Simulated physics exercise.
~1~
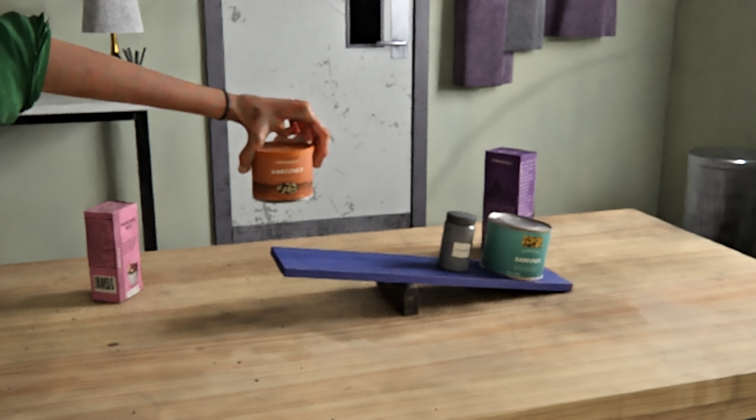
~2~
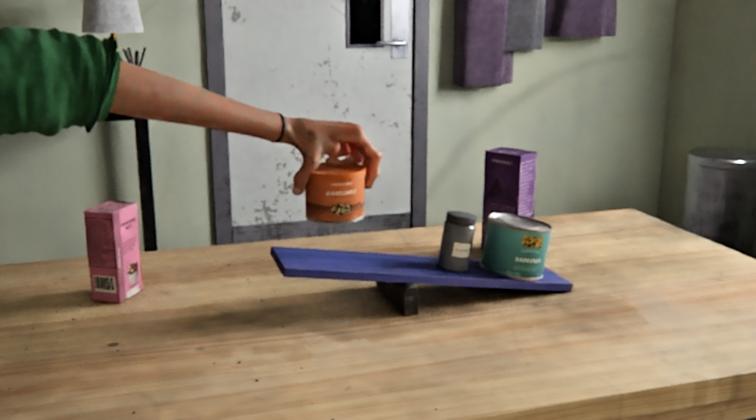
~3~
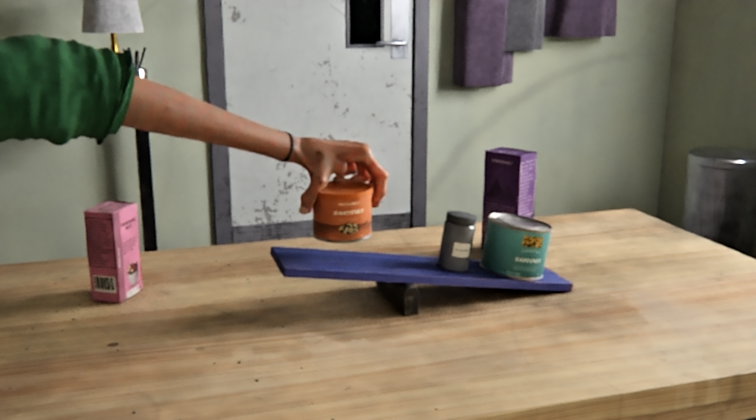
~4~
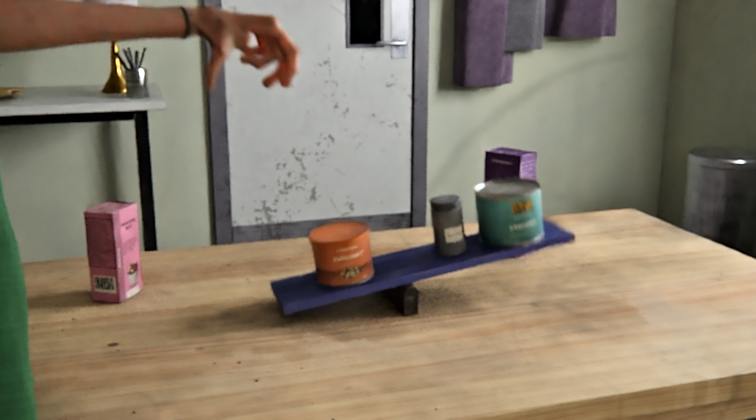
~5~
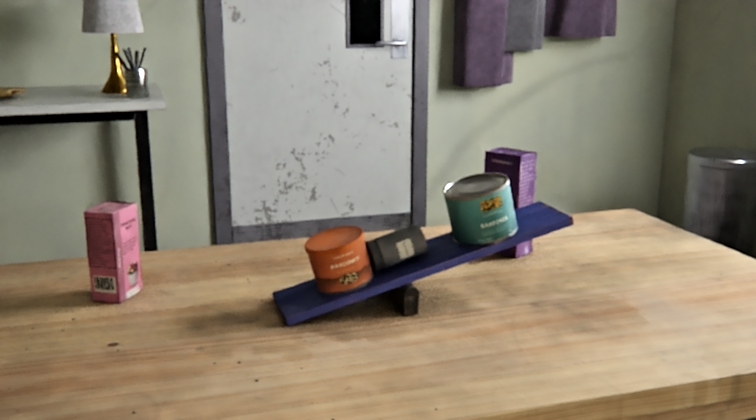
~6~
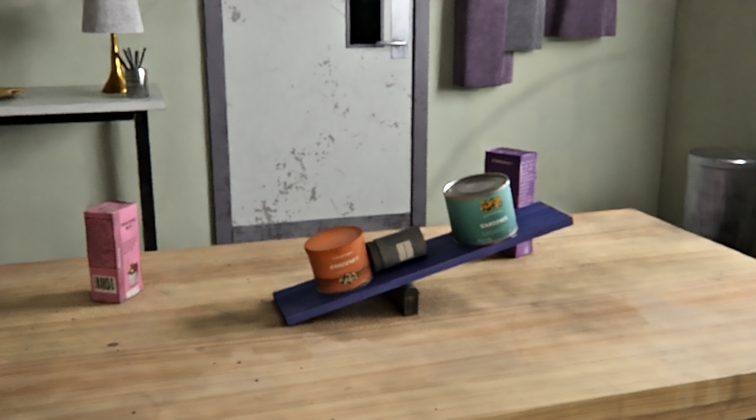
A hand sets an orange tub on a blue plank, which tips left, toppling a grey shaker.
